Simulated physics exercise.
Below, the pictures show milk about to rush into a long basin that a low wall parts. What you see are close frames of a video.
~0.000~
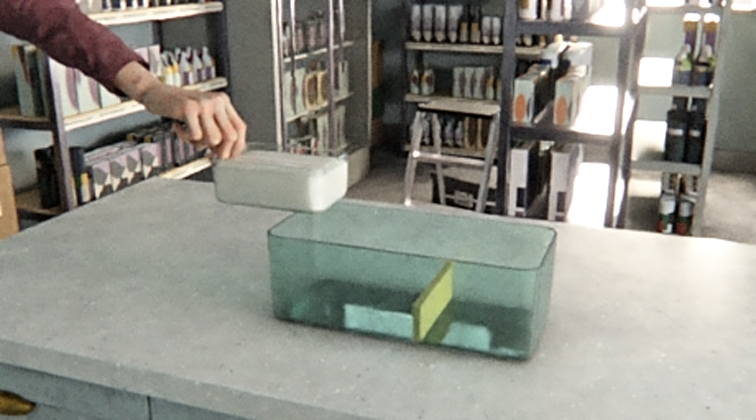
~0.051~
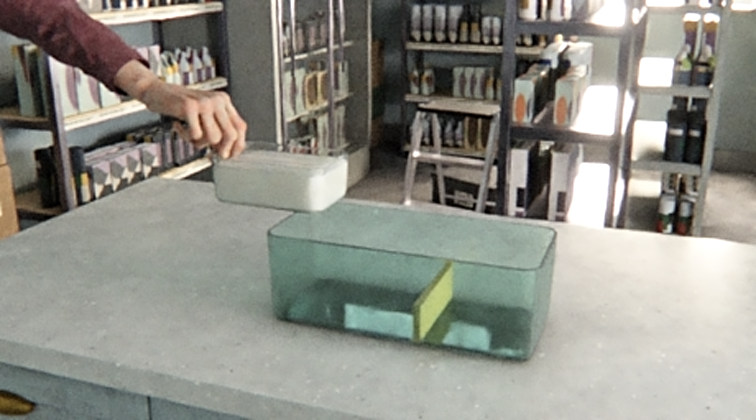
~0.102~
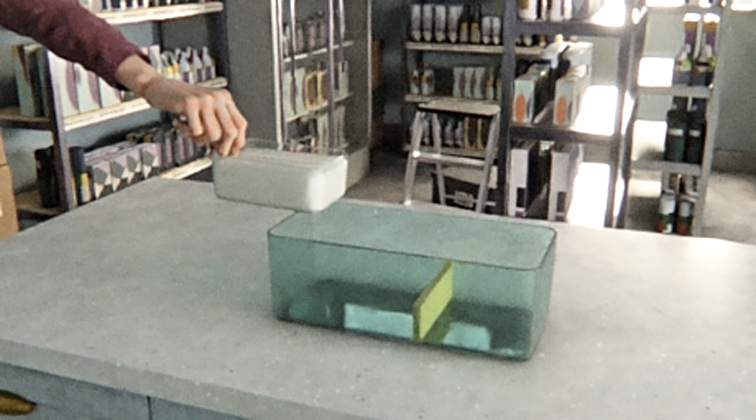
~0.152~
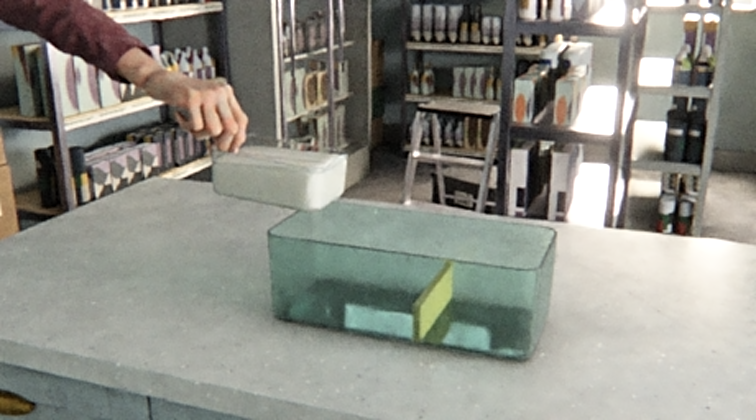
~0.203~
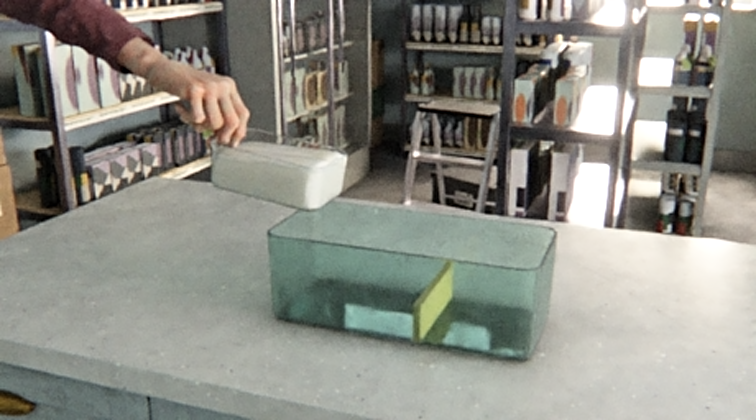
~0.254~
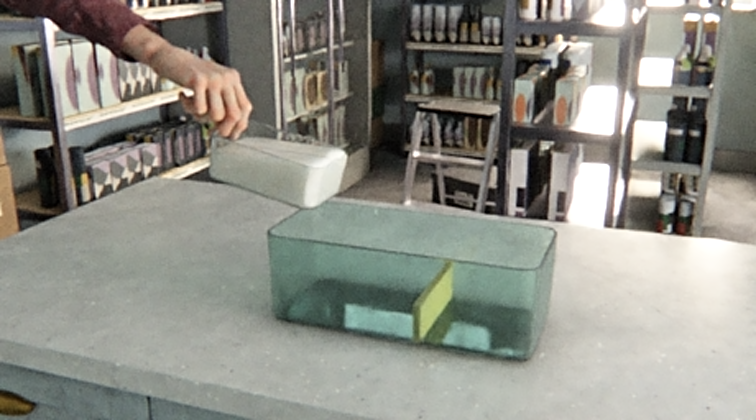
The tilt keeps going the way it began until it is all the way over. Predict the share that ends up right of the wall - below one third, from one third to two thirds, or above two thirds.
The share right of the wall is going to stay short of a third.
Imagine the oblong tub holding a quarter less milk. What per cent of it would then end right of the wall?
It would be somewhere near 0 %.
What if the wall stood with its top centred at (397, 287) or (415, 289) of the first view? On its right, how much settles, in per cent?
Roughly 70 per cent first and roughly 50 per cent second.
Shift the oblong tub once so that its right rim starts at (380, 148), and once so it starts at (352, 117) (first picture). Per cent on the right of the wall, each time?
You'd get 75 percent from the first and 60 percent from the second.
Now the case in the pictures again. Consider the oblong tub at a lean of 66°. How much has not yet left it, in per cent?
Amount still in: Approx. 35 %.
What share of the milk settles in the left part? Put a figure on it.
About 85 percent.
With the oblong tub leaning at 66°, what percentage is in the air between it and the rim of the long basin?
About 40 per cent.
A moment on, the oblong tub is tipped part way and 37 per cent is still to pour, 22 is left of the wall and 0 right of it.
Next, the oblong tub is tipped on its side and 6 per cent is still to pour, 81 is left of the wall and 5 right of it.
Then the oblong tub is tipped right over and 0 per cent is still to pour, 88 is left of the wall and 6 right of it.
Later the oblong tub is tipped right over and 0 per cent is still to pour, 84 is left of the wall and 11 right of it.
Finally, 84 per cent lies left of the wall, 11 right of it and 5 outside.
